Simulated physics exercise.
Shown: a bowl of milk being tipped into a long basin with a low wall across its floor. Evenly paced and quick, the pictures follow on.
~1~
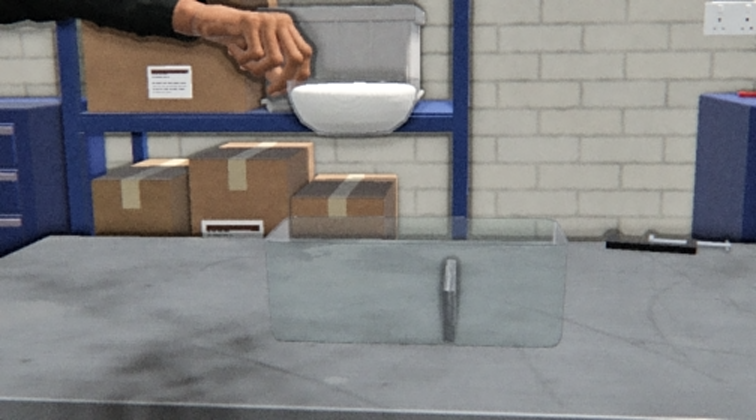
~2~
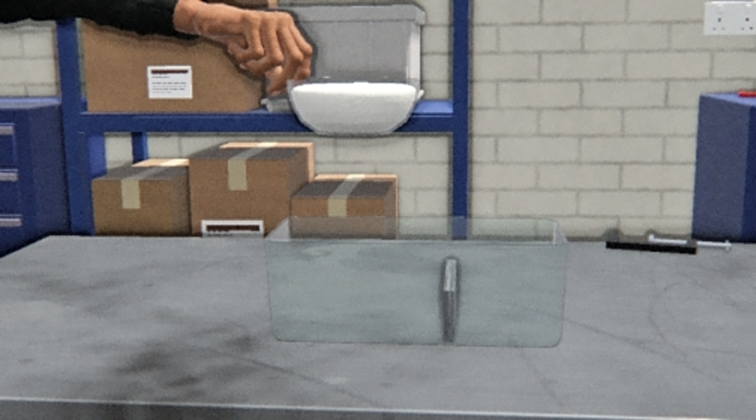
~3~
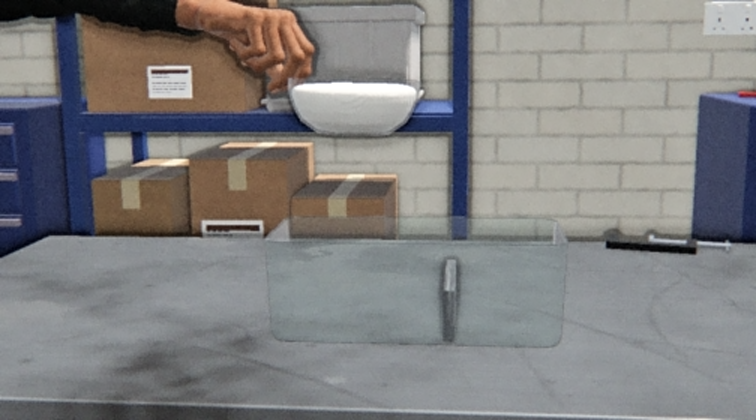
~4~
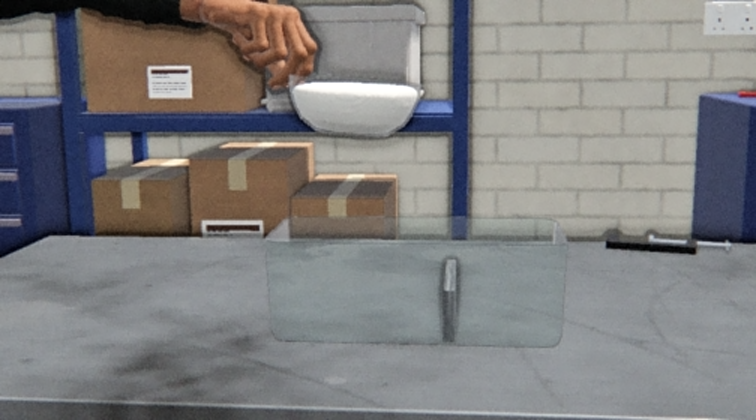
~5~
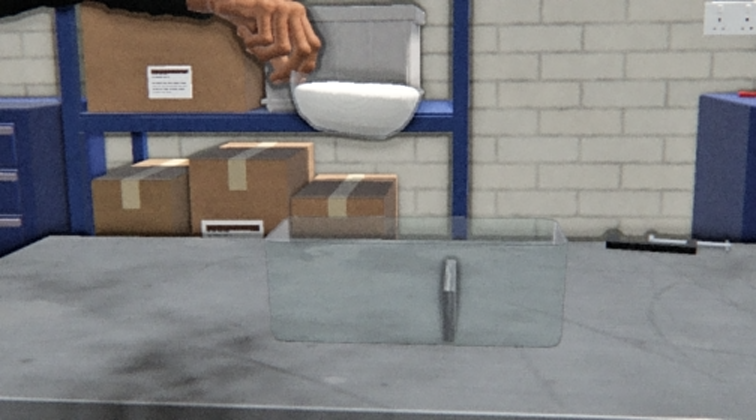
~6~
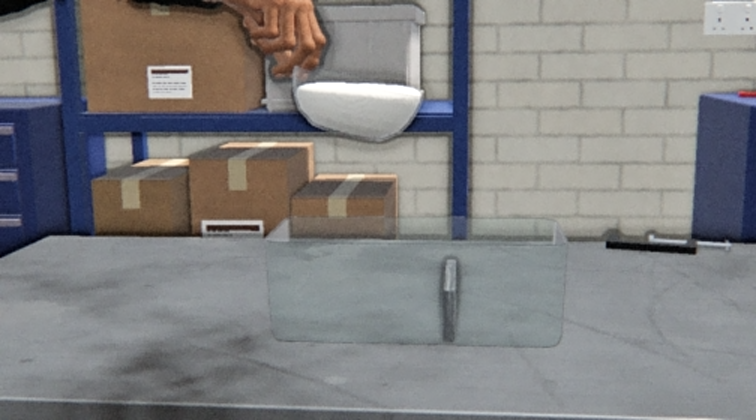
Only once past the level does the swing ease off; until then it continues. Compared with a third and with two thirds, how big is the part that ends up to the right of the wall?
Upwards of two thirds.
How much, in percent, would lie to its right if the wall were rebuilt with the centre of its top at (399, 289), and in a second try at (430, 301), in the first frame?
Note - case one near 95 %, case two near 75 %.
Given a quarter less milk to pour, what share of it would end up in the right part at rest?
Some 65 per cent.
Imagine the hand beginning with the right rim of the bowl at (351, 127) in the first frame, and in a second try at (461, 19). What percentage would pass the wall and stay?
0 % and 85 %.
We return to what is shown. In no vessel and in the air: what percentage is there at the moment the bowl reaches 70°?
Near 40 parts in a hundred.
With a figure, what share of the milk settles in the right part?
Close to 75 in a hundred.
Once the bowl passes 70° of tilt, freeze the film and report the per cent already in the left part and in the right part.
5 per cent left, 25 per cent right.
A moment on, the tilt is 70° and 29 per cent is still to pour, 3 is left of the wall and 27 right of it.
Next, the tilt is 100° and 1 per cent is still to pour, 20 is left of the wall and 74 right of it.
Then the tilt is 104° and 0 per cent is still to pour, 25 is left of the wall and 74 right of it.
Later the tilt is 104° and 0 per cent is still to pour, 25 is left of the wall and 74 right of it.
Finally, 25 per cent lies left of the wall, 74 right of it and 1 outside.
